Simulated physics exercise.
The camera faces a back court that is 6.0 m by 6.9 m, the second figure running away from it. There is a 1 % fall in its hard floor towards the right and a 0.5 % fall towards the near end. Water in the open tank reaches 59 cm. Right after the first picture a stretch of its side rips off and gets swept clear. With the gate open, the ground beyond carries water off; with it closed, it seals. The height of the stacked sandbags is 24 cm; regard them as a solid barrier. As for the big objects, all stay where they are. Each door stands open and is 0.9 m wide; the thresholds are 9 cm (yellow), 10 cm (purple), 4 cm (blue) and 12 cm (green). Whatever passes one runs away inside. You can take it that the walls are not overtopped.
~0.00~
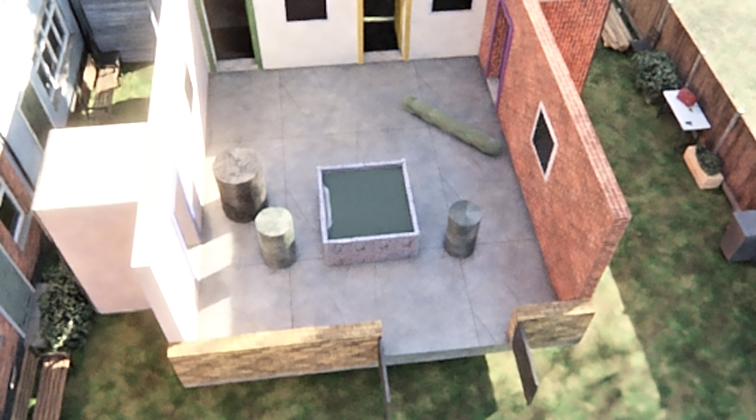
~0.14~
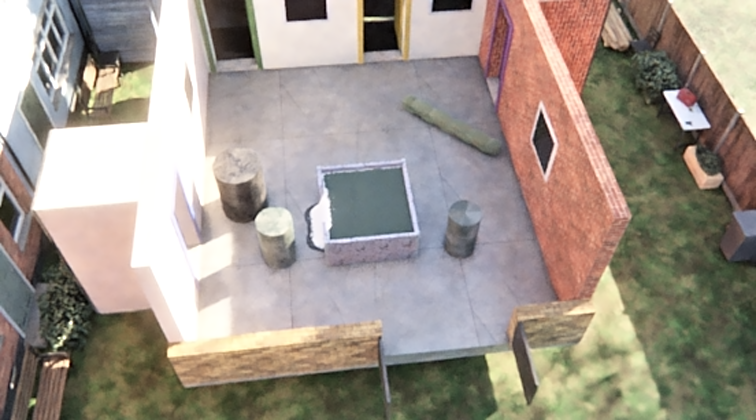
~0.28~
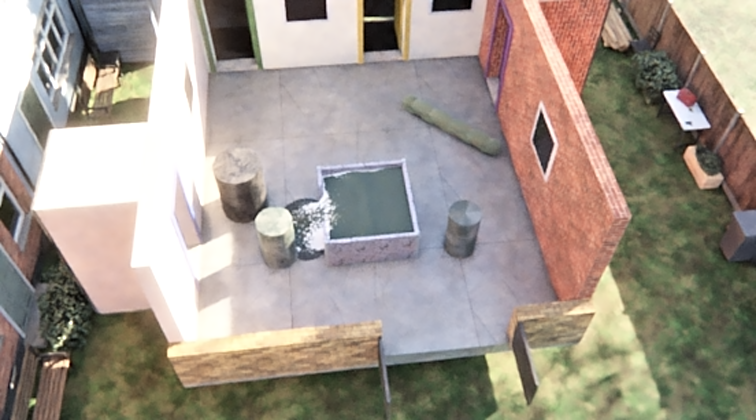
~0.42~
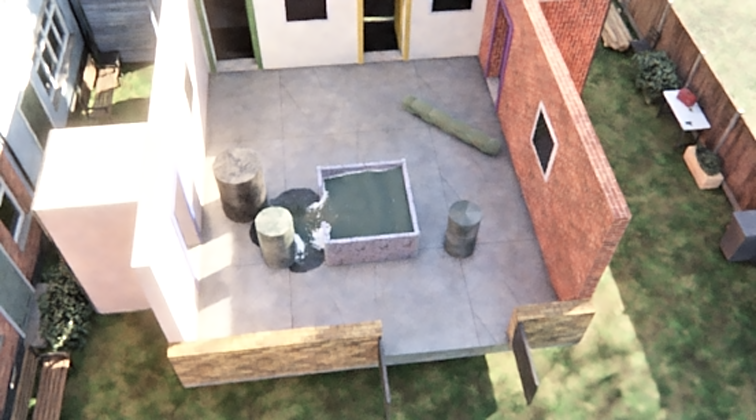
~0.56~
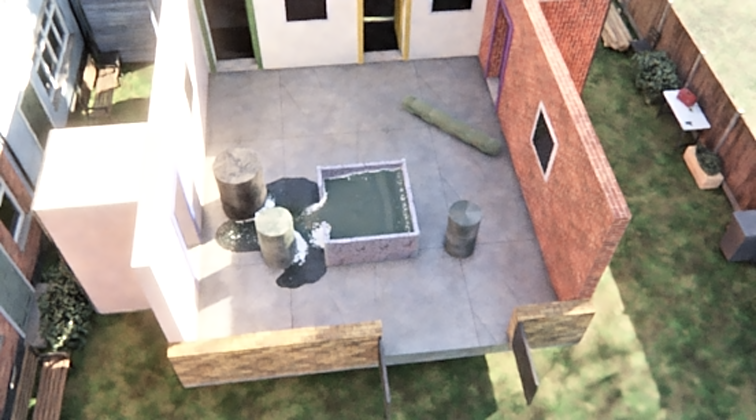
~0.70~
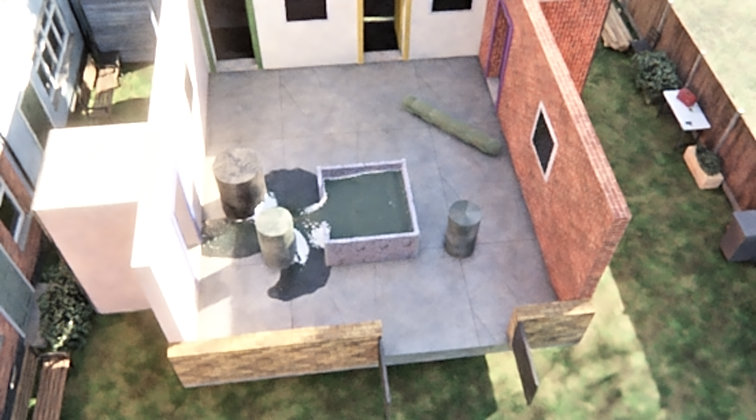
In a walled courtyard seen from above, a square open tank of dark green water stands among upright drums. Its left side gives way and water gushes out in white foam, then spreads across the grey floor as a dark pool, flowing around the pale drum and reaching the darker one behind.
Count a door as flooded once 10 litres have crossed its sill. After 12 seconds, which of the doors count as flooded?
Yellow door: Not flooded; purple door: Not flooded; blue door: Flooded; green door: Not flooded.
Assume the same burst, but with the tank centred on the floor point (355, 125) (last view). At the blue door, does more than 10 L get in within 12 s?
Then the blue door stays within it.
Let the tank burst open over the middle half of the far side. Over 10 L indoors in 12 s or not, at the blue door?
Then the blue door ends up within bounds.
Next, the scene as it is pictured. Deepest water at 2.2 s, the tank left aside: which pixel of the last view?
Look around (272, 211).
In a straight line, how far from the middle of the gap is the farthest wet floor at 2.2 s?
I'd say around 3.8 m from the gap.
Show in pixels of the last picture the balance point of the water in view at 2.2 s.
Around (316, 224).
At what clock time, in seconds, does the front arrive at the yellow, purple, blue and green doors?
So, yellow at 4.5 s, then purple at 7.5 s, blue at 0.9 s, and green at 2.8 s.
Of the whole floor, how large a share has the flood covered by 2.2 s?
30 %.
After 1.4 s water covers 15 % of the floor and is deepest (37 cm) near (293, 241); yellow door not reached, purple door not reached, blue door 14 cm at the sill, 19 L in, green door not reached.
After 2.2 s water covers 30 % of the floor and is deepest (26 cm) near (272, 211); yellow door not reached, purple door not reached, blue door 15 cm at the sill, 81 L in, green door not reached.
After 3.5 s water covers 45 % of the floor and is deepest (20 cm) near (272, 219); yellow door not reached, purple door not reached, blue door 11 cm at the sill, 139 L in, green door 13 cm at the sill, 0 L in.
After 7.0 s water covers 65 % of the floor and is deepest (9 cm) near (293, 241); yellow door 3 cm at the sill, 0 L in, purple door not reached, blue door 7 cm at the sill, 192 L in, green door 4 cm at the sill, 1 L in.
After 12.0 s water covers 85 % of the floor and is deepest (8 cm) near (494, 144); yellow door 1 cm at the sill, 0 L in, purple door 5 cm at the sill, 0 L in, blue door 2 cm at the sill, 199 L in, green door 1 cm at the sill, 1 L in.
